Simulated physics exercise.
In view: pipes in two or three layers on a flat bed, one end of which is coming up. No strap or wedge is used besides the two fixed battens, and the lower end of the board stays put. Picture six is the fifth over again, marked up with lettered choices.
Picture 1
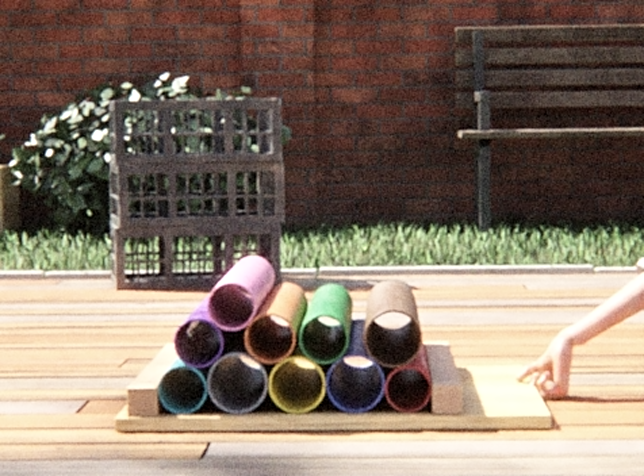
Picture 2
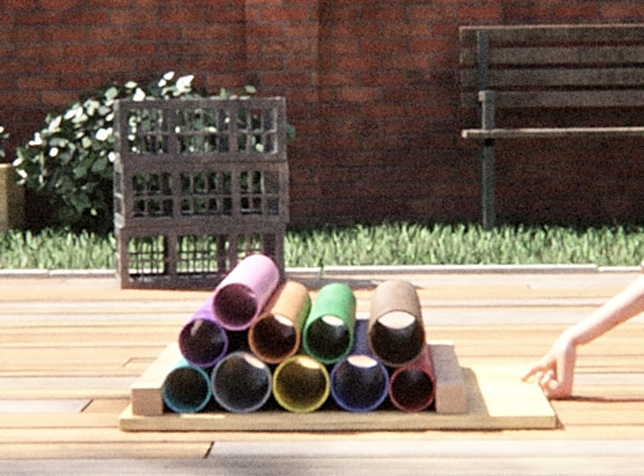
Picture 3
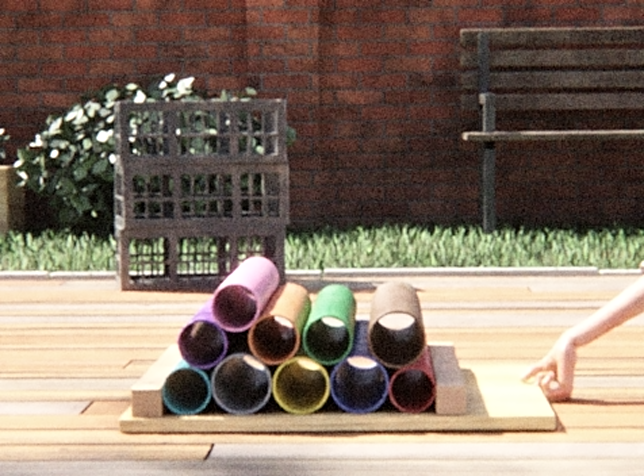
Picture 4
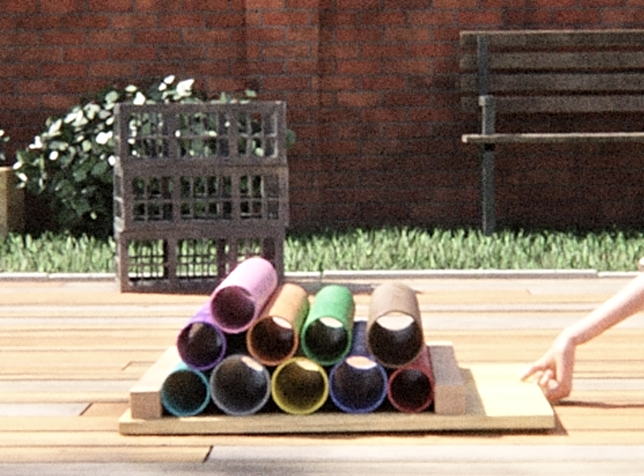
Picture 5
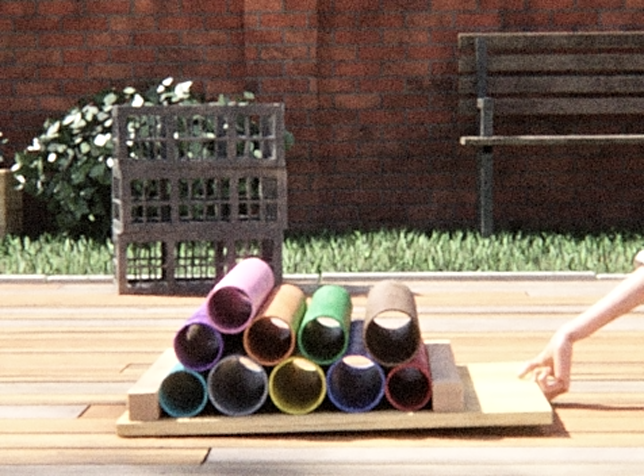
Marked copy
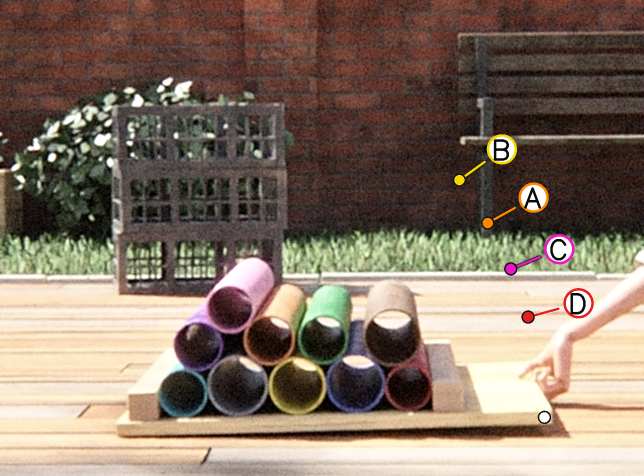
A hand at right slightly raising the right end of a flat board bearing stacked colourful pipes, the pile keeping its arrangement.
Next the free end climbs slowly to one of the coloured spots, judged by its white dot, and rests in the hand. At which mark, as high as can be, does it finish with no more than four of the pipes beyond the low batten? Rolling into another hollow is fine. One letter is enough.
The last mark within the limit is B.
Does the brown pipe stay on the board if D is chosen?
Yes, with D.
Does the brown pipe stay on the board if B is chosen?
The brown pipe: Yes.
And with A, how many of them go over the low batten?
The count is two.
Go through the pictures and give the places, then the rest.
The first frame shows green pipe (324, 339); orange pipe (270, 338); purple pipe (198, 343).
The second frame shows purple pipe (202, 342); pink pipe (236, 306).
The third frame shows board (340, 383); red pipe (412, 390); brown pipe (397, 339); blue pipe (359, 384).
The fourth frame shows board (339, 383); turquoise pipe (185, 392); grey pipe (240, 385).
The fifth frame shows board (337, 383); turquoise pipe (183, 393); grey pipe (238, 385).
On the copy, A at (488, 223); B at (459, 180); C at (511, 269); D at (528, 317); the white dot at (545, 417).
On B. First, board at 20°.
Then, board at 36°.
Finally, board at 36°, four over the low batten (green, orange, purple, pink).
By contrast, A two over the low batten (purple, pink); C two over the low batten (purple, pink); D two over the low batten (purple, pink).
